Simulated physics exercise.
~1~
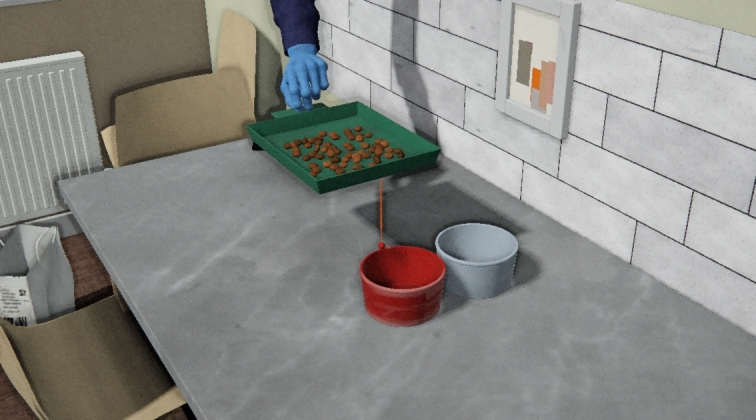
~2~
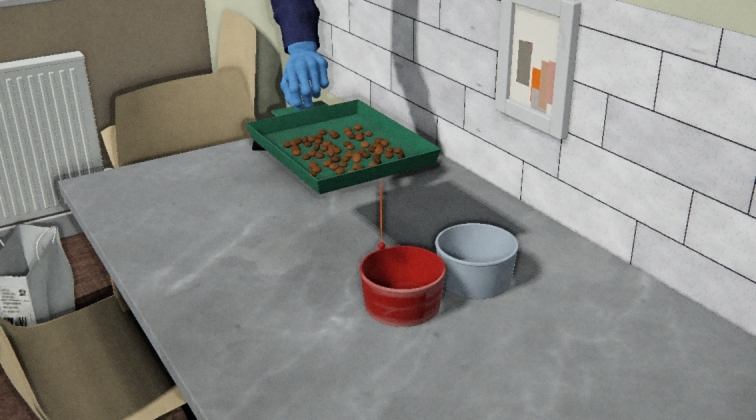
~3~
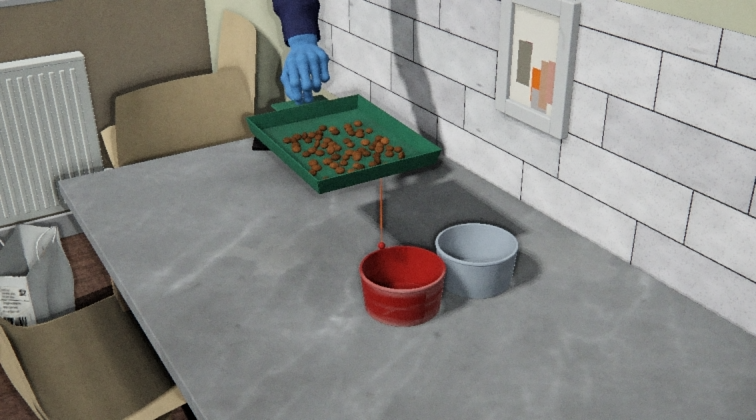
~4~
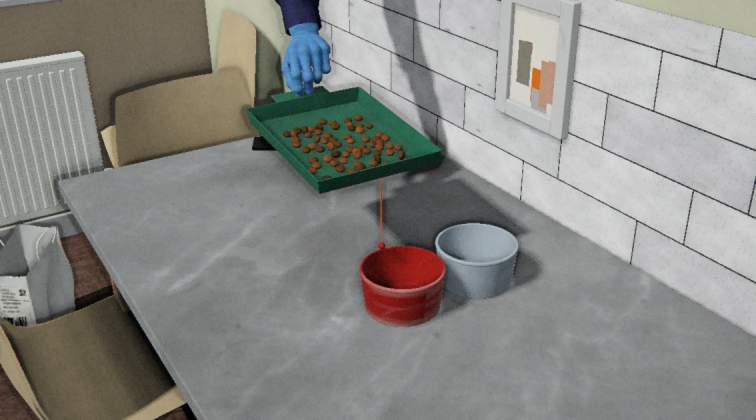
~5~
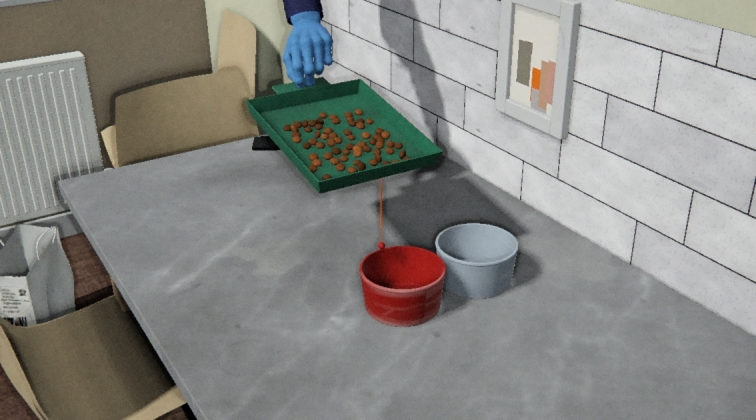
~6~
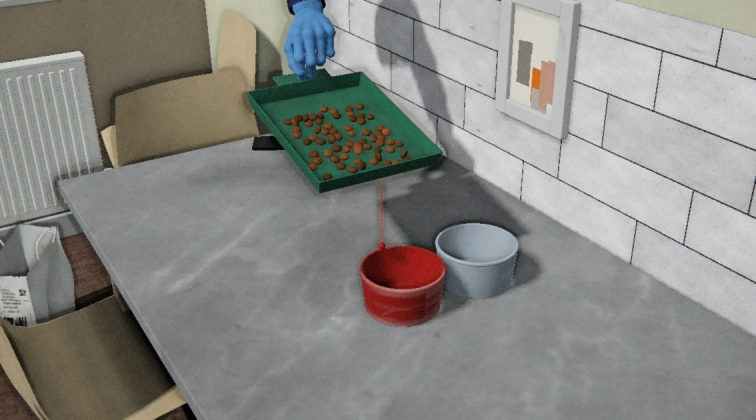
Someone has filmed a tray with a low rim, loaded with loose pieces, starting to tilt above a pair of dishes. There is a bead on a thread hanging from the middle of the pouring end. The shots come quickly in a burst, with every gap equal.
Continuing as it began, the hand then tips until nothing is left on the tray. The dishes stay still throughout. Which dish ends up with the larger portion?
The leftmost dish is going to catch more.
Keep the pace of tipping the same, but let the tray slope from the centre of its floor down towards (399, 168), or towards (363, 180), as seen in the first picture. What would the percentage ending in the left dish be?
Respectively 40 % and 50 %.
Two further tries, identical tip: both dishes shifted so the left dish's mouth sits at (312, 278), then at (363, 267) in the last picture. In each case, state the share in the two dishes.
Estimate: 30 % first, 60 % second.
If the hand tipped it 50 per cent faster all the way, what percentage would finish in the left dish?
About 60 per cent.
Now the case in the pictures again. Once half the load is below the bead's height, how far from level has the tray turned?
Somewhere near 105°.
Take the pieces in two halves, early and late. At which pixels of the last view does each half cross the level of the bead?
It passes near (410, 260) first and then near (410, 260).
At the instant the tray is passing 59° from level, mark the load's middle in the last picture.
The load's middle is around (381, 158).
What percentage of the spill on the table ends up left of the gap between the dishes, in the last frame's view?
Estimate: Roughly 80 %.
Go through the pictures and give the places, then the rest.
Corners of the pouring end (319, 178) and (436, 148), level; middle of the load (337, 152), bits of dog kibble; left dish (426, 302); right dish (501, 275); bead on its thread (382, 246), in the first frame.
Corners of the pouring end (319, 178) and (436, 148), level; middle of the load (337, 151), in the second frame.
Corners of the pouring end (320, 178) and (436, 149), tipped barely, level across its low end; middle of the load (337, 148), in the third frame.
Corners of the pouring end (320, 179) and (437, 149), tipped a little, level across its low end; middle of the load (337, 144), in the fourth frame.
Corners of the pouring end (321, 179) and (437, 150), tipped a little, level across its low end; middle of the load (338, 141), in the fifth frame.
Corners of the pouring end (321, 179) and (438, 151), tipped a little, level across its low end; middle of the load (351, 144); left dish (426, 302); right dish (501, 275), in the sixth frame.
Just after the last frame, tray tipped steeply; every one on the tray.
A moment on, tray tipped right over; roughly half on the tray; about a tenth in the left dish; roughly a third in the air.
Further on, tray tipped past a quarter turn; roughly two thirds in the left dish; about a tenth in the right dish; roughly a quarter outside both; just a few in the air.
When it is over, tray tipped past a quarter turn; roughly two thirds in the left dish; about a tenth in the right dish; roughly a quarter outside both; just a few in the air.
